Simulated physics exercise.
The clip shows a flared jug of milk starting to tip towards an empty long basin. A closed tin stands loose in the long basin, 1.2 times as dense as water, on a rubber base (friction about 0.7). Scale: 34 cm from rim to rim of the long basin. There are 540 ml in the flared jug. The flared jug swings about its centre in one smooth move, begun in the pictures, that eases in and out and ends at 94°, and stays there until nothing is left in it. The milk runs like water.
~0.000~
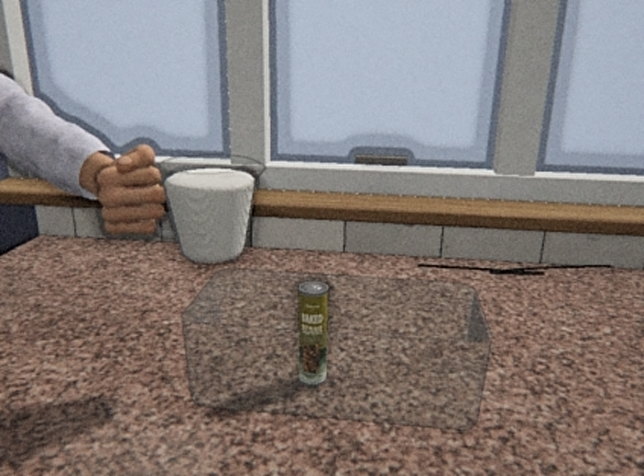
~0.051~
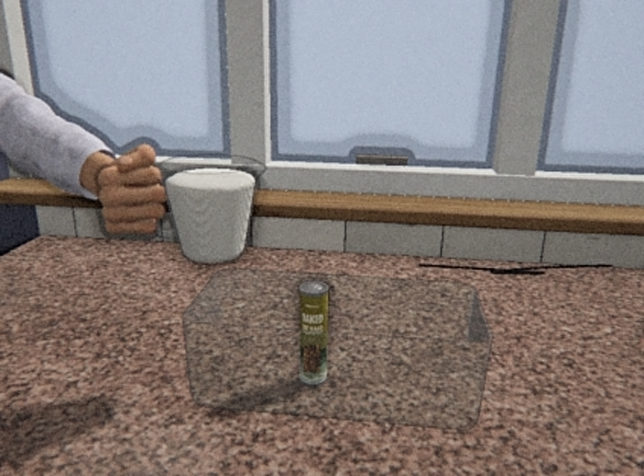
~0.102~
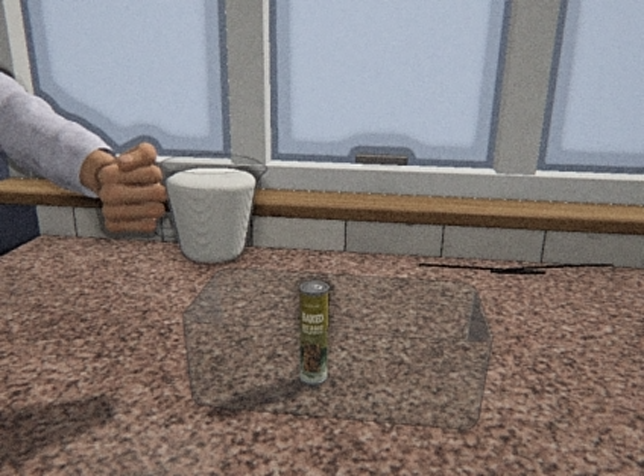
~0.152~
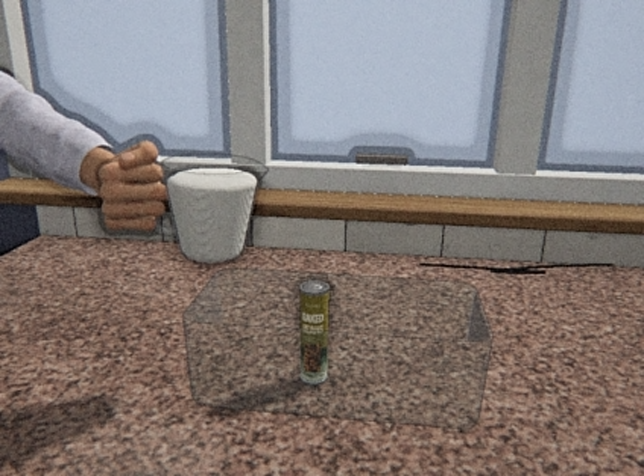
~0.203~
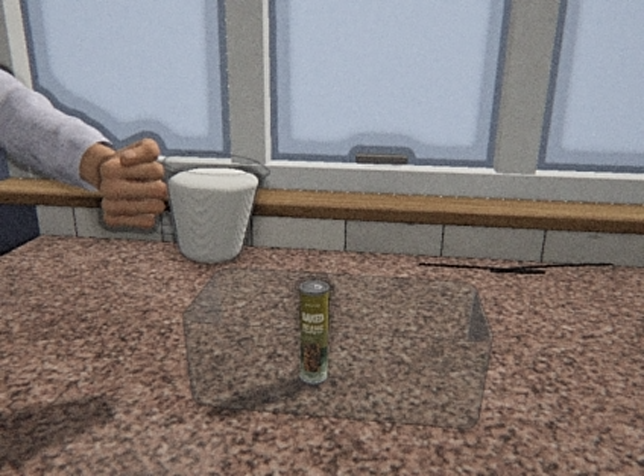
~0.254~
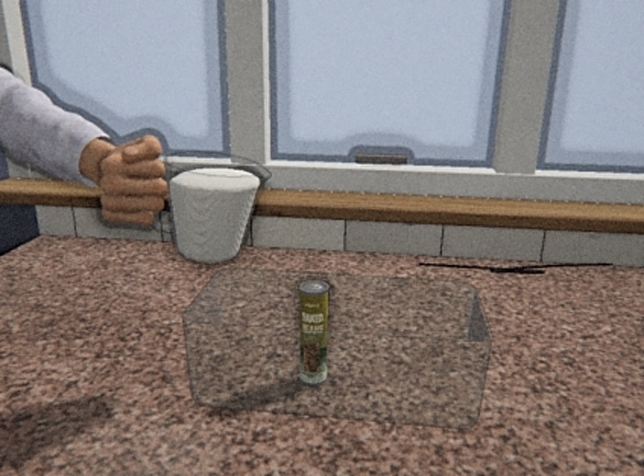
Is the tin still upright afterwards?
The tin keeps standing.
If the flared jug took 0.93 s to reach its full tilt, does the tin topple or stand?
The tin topples.
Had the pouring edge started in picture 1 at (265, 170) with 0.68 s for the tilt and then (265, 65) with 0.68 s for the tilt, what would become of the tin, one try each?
First it goes over; then it remains upright.
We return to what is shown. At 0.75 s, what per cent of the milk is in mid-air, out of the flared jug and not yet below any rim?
Some 14 per cent.
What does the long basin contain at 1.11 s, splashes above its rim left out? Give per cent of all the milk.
About 50 per cent.
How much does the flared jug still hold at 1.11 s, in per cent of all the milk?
About 32 per cent.
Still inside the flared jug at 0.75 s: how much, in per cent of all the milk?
About 82 per cent.
Then, 0.75 s in, the tilt is 52° and 83 per cent is still to pour; the tin stands where it began.
Then, 1.11 s in, the tilt is 84° and 33 per cent is still to pour; the tin stands where it began.
Then, 1.49 s in, the tilt is 94° and 2 per cent is still to pour; the tin stands where it began.
Then, 1.90 s in, the tilt is 94° and 0 per cent is still to pour; the tin stands where it began.
Finally, the tin stands where it began.
